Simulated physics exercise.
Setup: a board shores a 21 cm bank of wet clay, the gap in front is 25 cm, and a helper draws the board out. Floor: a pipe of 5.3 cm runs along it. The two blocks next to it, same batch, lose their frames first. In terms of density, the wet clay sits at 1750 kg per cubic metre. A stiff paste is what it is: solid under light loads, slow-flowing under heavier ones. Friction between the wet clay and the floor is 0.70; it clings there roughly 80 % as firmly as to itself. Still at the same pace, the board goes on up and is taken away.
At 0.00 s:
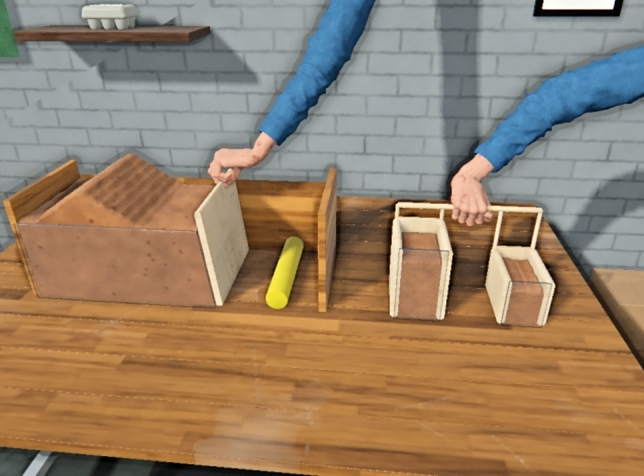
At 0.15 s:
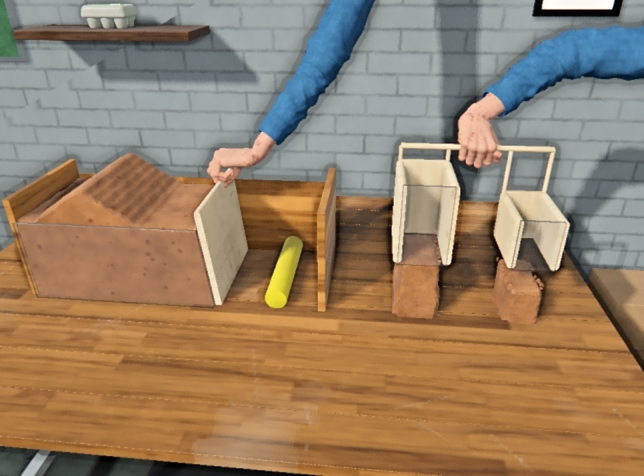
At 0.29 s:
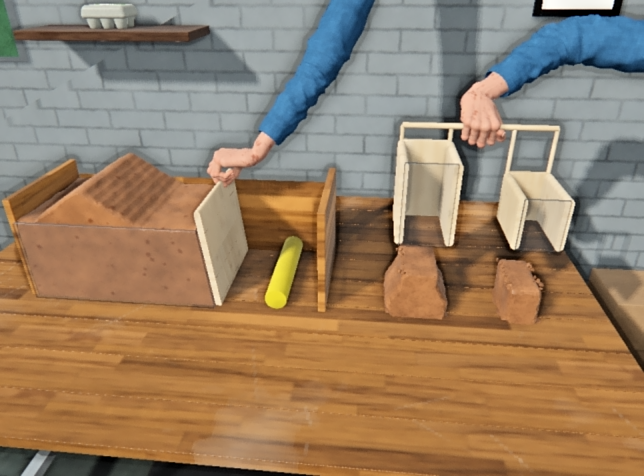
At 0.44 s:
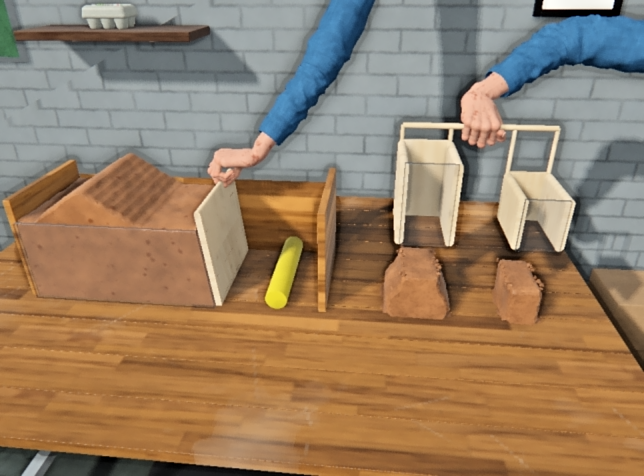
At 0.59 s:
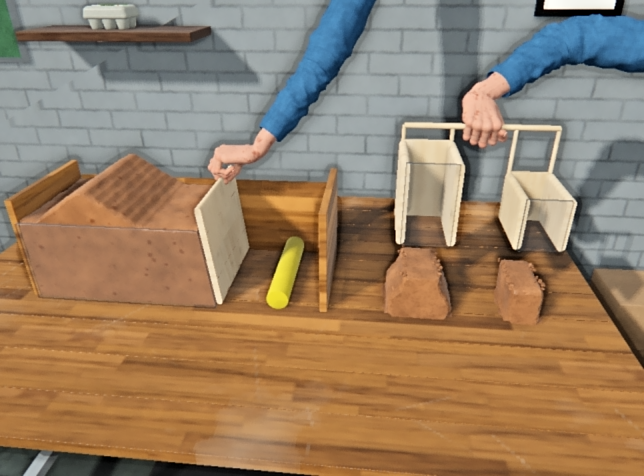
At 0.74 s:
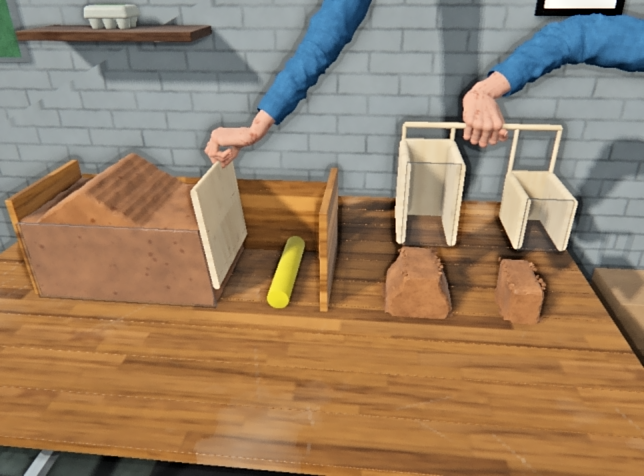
The video shows a hand lifting a twin frame off two brown clay blocks on a wooden table, the left block slumping and widening, before another hand starts raising a pale board beside a larger clay bank and yellow pipe.
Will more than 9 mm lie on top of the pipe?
Its top is visible at the end.
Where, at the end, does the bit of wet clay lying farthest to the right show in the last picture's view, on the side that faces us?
Position: About (266, 300).
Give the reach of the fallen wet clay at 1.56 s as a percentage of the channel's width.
Roughly 40 percent of the width.
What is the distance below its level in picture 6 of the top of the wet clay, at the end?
5.0 cm.
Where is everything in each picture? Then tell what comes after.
In the first frame, top of the board at (197, 230), not yet moved; highest point of the wet clay at (74, 195); test blocks 16 cm, 9.6 cm high (left to right).
In the second frame, top of the board at (197, 230), not yet moved; highest point of the wet clay at (73, 195); test blocks 15 cm, 9.5 cm high (left to right).
In the third frame, top of the board at (197, 230), not yet moved; highest point of the wet clay at (73, 195); test blocks 12 cm, 9.5 cm high (left to right).
In the fourth frame, top of the board at (197, 230), not yet moved; highest point of the wet clay at (73, 195); test blocks 12 cm, 9.5 cm high (left to right).
In the fifth frame, top of the board at (197, 226), moved 10 mm; highest point of the wet clay at (75, 195); test blocks 12 cm, 9.5 cm high (left to right).
In the sixth frame, top of the board at (193, 208), moved 5.3 cm; highest point of the wet clay at (76, 195); test blocks 12 cm, 9.5 cm high (left to right).
By 0.98 s, the face still stands and nothing lies on the pipe.
By 1.27 s, the fallen stuff reaches 7 % of the way across and nothing lies on the pipe.
By 1.56 s, the fallen stuff reaches 40 % of the way across and nothing lies on the pipe.
By 1.85 s, the fallen stuff reaches 48 % of the way across and nothing lies on the pipe.
By 2.02 s, at the end, the fallen stuff reaches 48 % of the way across and nothing lies on the pipe.
